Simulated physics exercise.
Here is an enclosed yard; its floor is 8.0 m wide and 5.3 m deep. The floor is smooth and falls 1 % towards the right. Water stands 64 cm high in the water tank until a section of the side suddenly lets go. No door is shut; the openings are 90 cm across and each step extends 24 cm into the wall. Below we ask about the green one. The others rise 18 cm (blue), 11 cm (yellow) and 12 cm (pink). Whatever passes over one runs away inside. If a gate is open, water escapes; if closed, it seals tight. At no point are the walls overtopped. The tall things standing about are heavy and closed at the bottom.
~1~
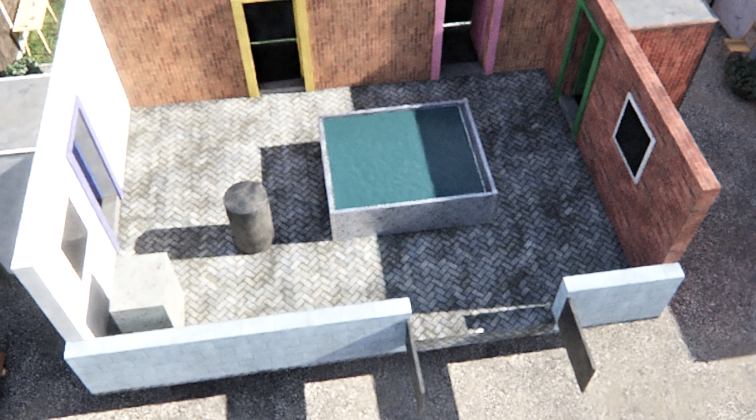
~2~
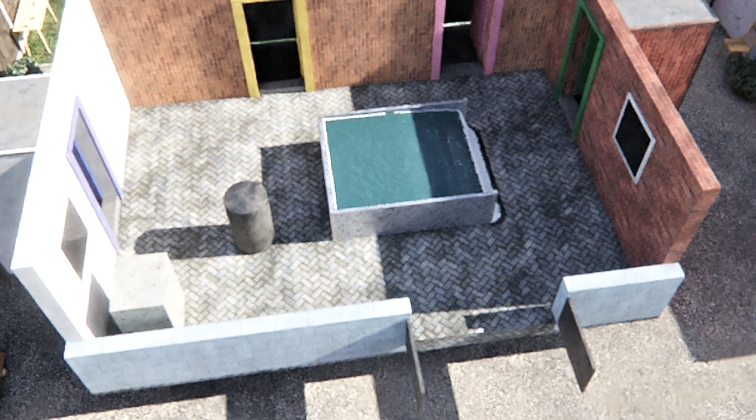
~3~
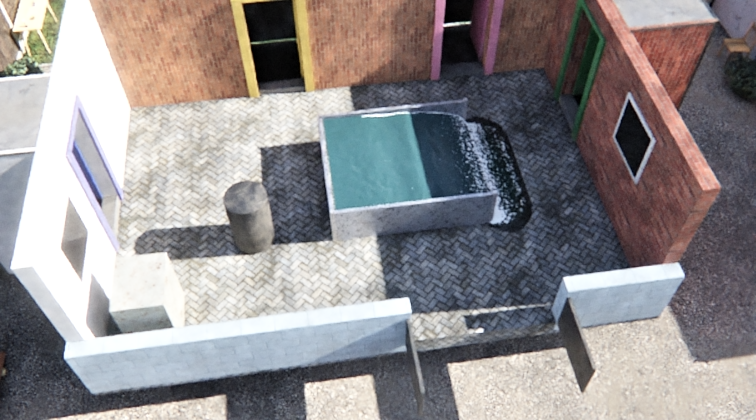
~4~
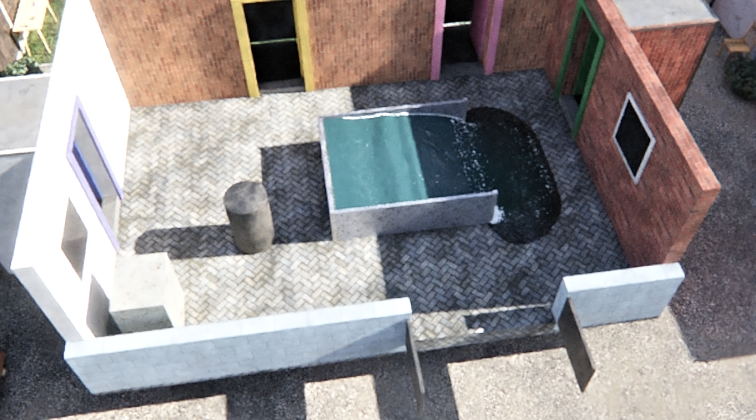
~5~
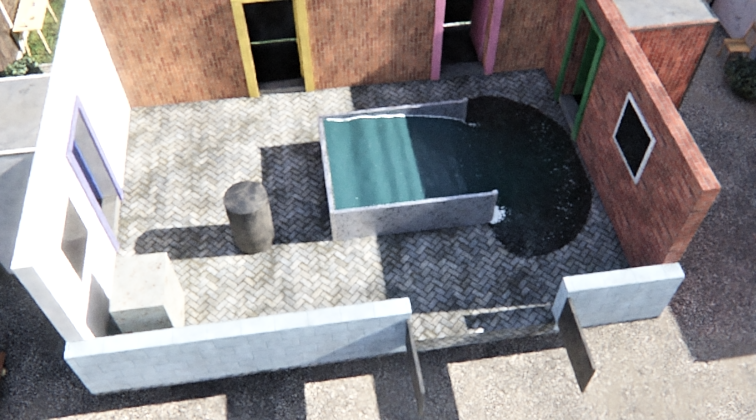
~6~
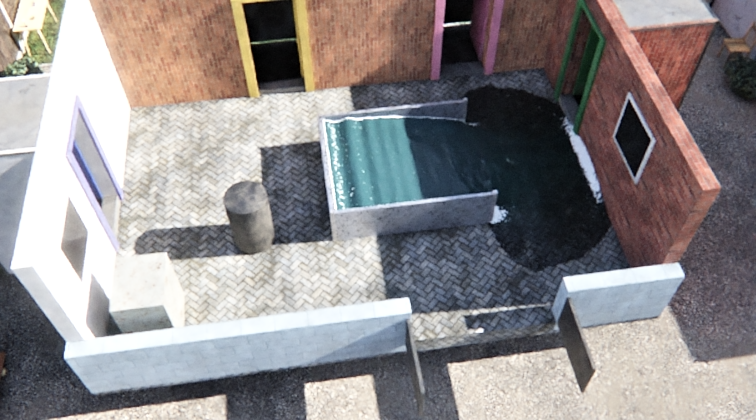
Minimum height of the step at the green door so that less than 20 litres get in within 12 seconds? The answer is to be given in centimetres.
Roughly 30 cm.
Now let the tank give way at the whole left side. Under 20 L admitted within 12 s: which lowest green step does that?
Then something near 10.5 cm.
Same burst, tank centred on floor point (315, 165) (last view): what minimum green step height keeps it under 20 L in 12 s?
Roughly 31 cm is needed.
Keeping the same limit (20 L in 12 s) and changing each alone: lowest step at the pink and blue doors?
About 11.0 cm at pink and about 6.0 cm at blue.
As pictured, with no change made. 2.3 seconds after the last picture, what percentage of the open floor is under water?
40 %.
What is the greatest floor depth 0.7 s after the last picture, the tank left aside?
Max depth: About 46 cm.
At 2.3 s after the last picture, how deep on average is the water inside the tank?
I'd put it near 16 cm.
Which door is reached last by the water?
That would be the blue door.
Then, 0.7 s after the last picture water covers 25 % of the floor, deepest (46 cm) near (583, 165); 31 cm at the green door, 25 litres in over its 17 cm step.
Then, 2.3 s after the last picture water covers 40 % of the floor, deepest (41 cm) near (635, 287); 27 cm at the green door, 149 litres in over its 17 cm step.
Then, 11.3 s after the last picture water covers 100 % of the floor, deepest (11 cm) near (357, 333); 7 cm at the green door, 190 litres in over its 17 cm step.
At the green door as built, the water peaked near 34 cm, 1.3 s after the last picture.
Run again over the same 12 s with other heights there, 43 litres in over 27 cm, 3 litres over 36.5 cm. The limit of 20 litres is kept from about 30 cm up.
